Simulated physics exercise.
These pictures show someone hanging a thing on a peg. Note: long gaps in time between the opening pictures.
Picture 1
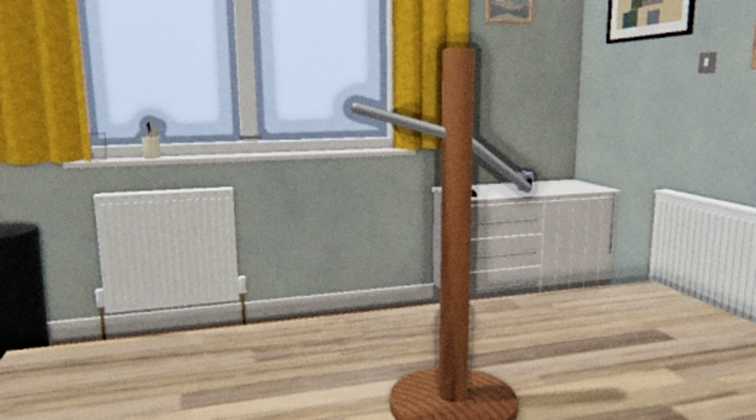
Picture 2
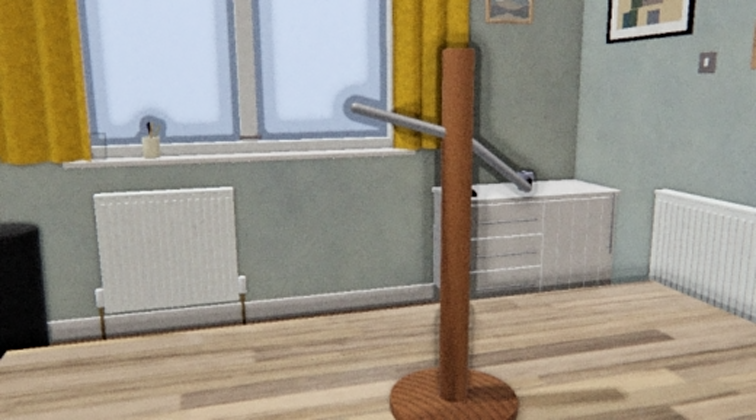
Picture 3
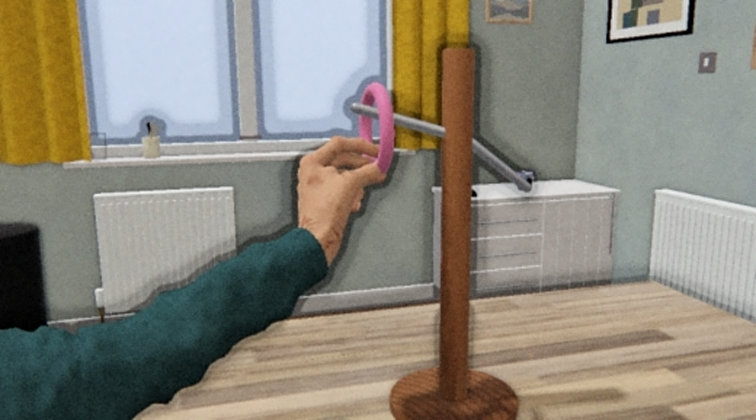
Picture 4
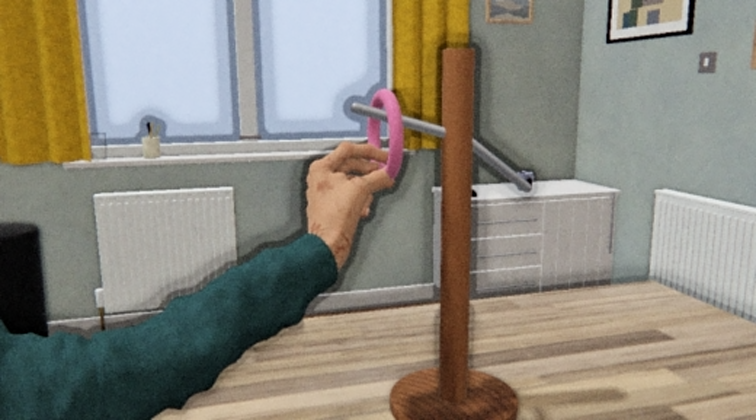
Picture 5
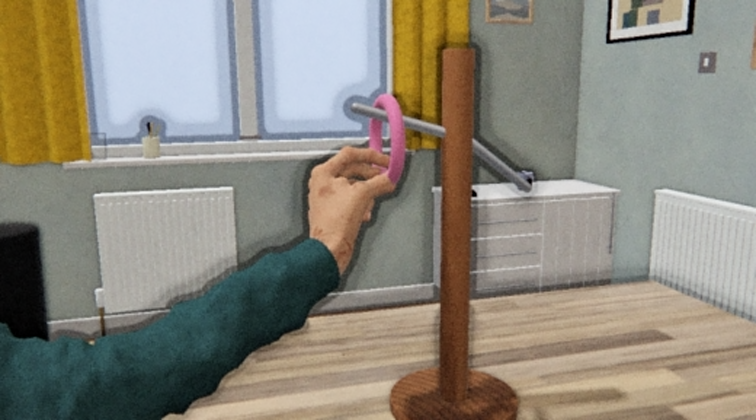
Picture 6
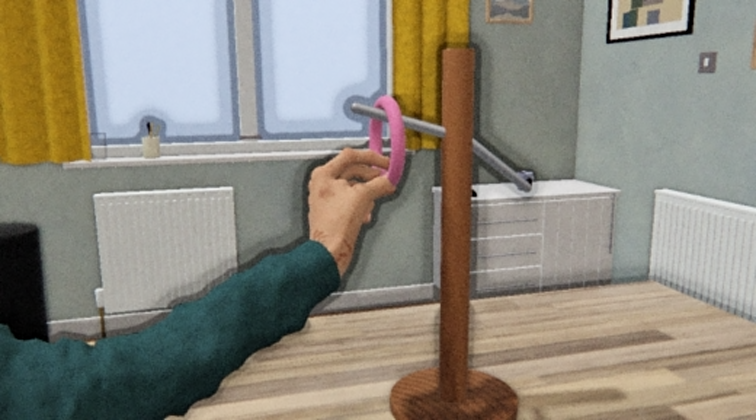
A pink ring, held by a hand in a green sleeve, appeared around the left arm of a wooden peg stand, then shifted slightly right and down until it hung there, still held.
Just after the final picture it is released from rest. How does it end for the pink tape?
The pink tape is left hanging.
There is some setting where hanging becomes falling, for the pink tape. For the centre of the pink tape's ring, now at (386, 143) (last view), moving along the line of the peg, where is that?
The outcome flips close to (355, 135) in the last view.
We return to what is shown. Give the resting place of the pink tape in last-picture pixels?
Around (437, 157).
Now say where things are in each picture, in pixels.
Peg stand (446, 239), in the first frame.
Peg stand (446, 239), in the second frame.
Still on the way; pink tape (376, 130); peg stand (446, 239), in the third frame.
Still on the way; pink tape (385, 136); peg stand (446, 239), in the fourth frame.
Still on the way; pink tape (386, 140); peg stand (446, 239), in the fifth frame.
In place, still held; pink tape (386, 142); peg stand (446, 239), in the sixth frame.
Then, 0.28 s on from there, pink tape turned 6° from its first pose near (407, 149).
In the end, the pink tape hangs there, near (436, 157).
